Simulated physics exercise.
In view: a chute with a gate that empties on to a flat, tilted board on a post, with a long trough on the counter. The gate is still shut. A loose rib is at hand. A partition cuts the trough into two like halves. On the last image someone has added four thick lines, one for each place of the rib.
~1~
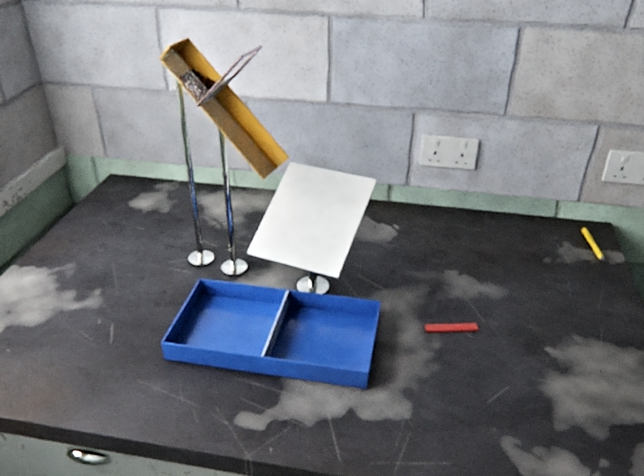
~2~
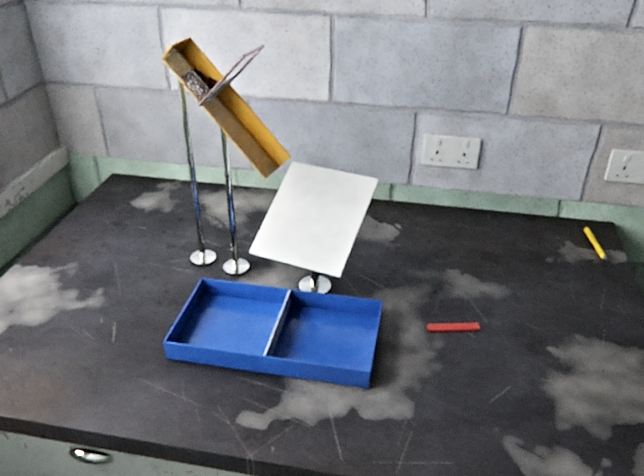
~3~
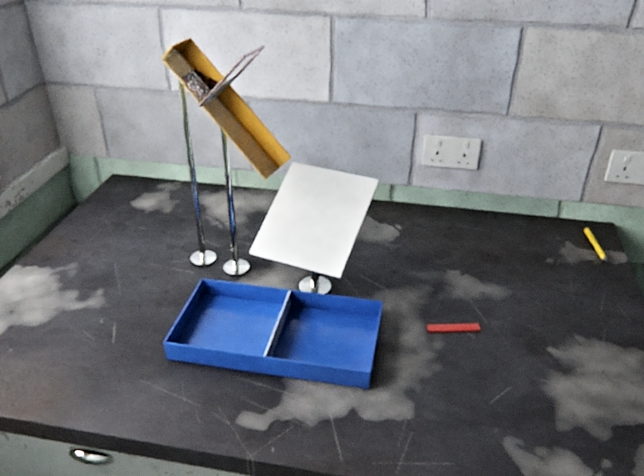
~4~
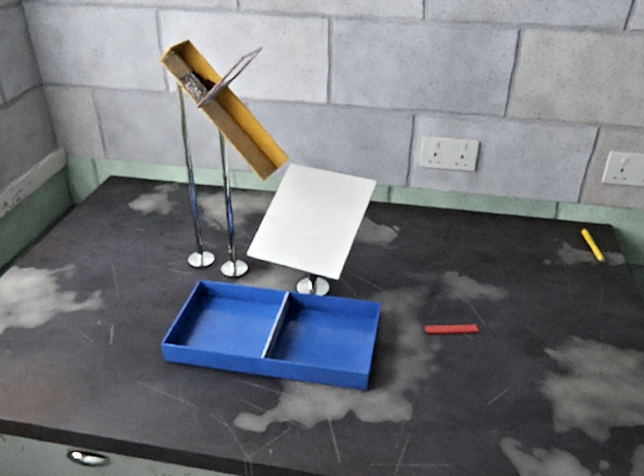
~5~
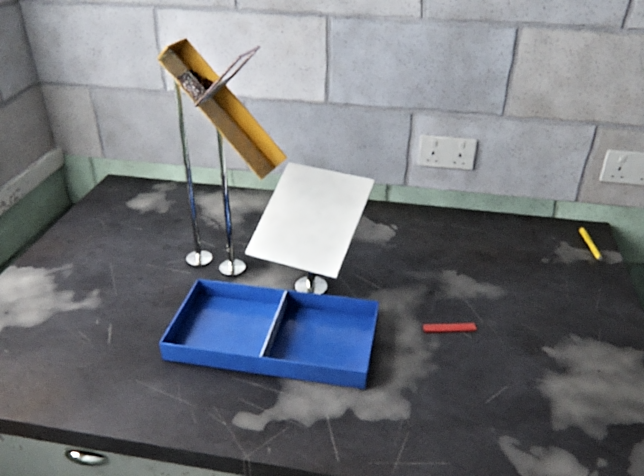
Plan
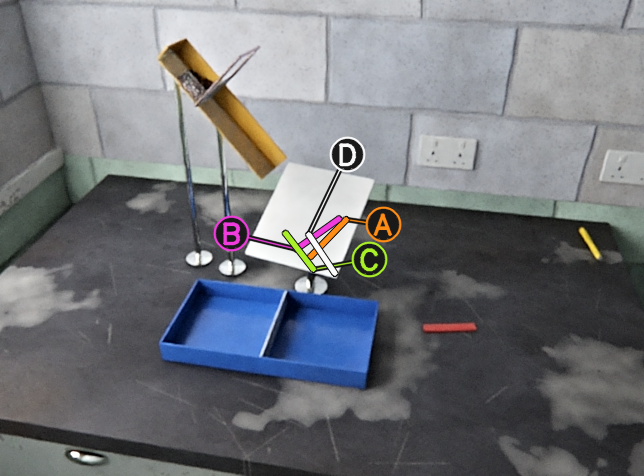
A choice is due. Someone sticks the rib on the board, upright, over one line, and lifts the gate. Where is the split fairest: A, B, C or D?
I would pick line A.
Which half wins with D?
The right half.
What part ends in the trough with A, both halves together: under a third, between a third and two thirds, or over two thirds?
It is over two thirds.
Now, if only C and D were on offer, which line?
That is line D.
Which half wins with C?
Right.
On the marked copy, line A from (346, 219) to (310, 256); line B from (339, 218) to (296, 249); line C from (285, 233) to (313, 269); line D from (308, 234) to (334, 273).
Choosing A, of what is caught, roughly a third in the left half, roughly two thirds in the right.
Choosing B, of what is caught, the larger part in the left half, roughly a quarter in the right.
Choosing C, of what is caught, about a tenth in the left half, almost all in the right.
Choosing D, of what is caught, roughly a quarter in the left half, the larger part in the right.
